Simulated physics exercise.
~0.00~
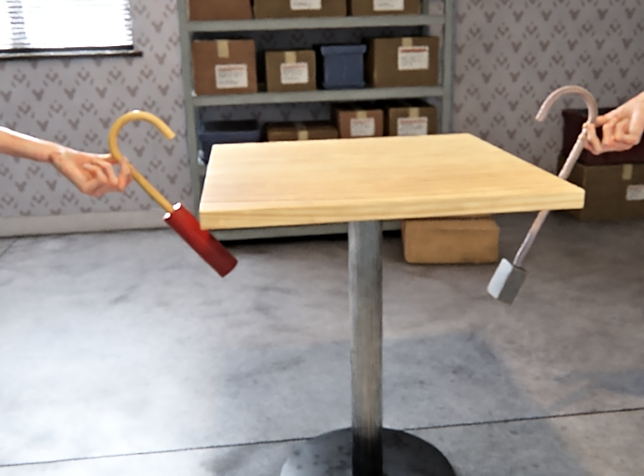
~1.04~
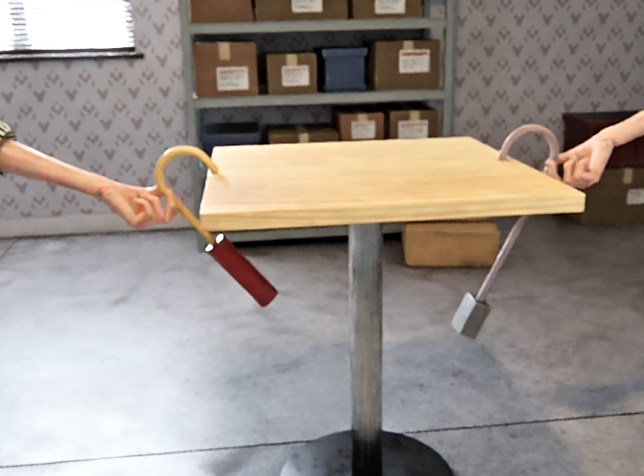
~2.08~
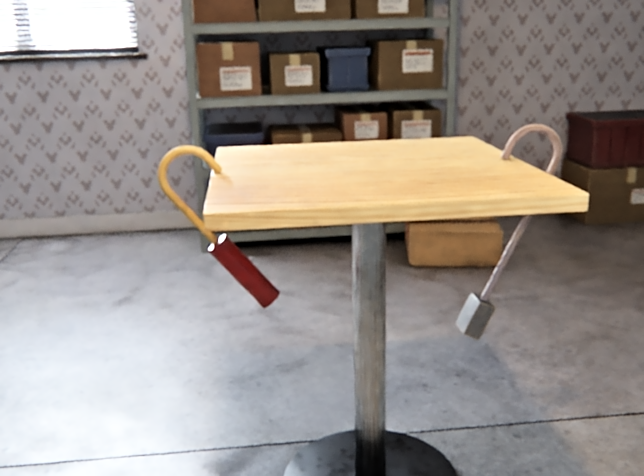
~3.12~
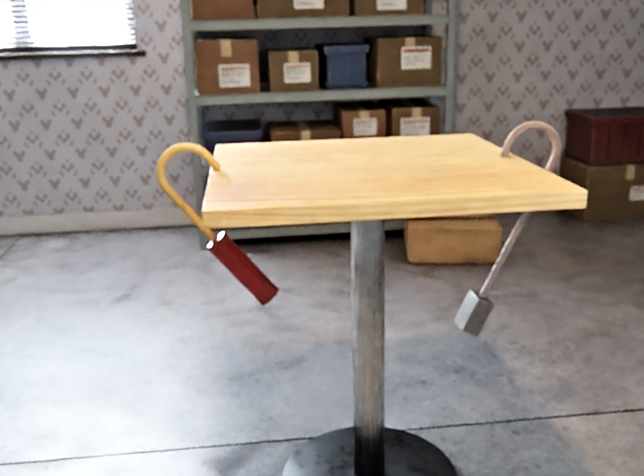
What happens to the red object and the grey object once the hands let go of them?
Both stay in place, the red one hanging by its curved handle at the left edge of the table and the grey one at the right.
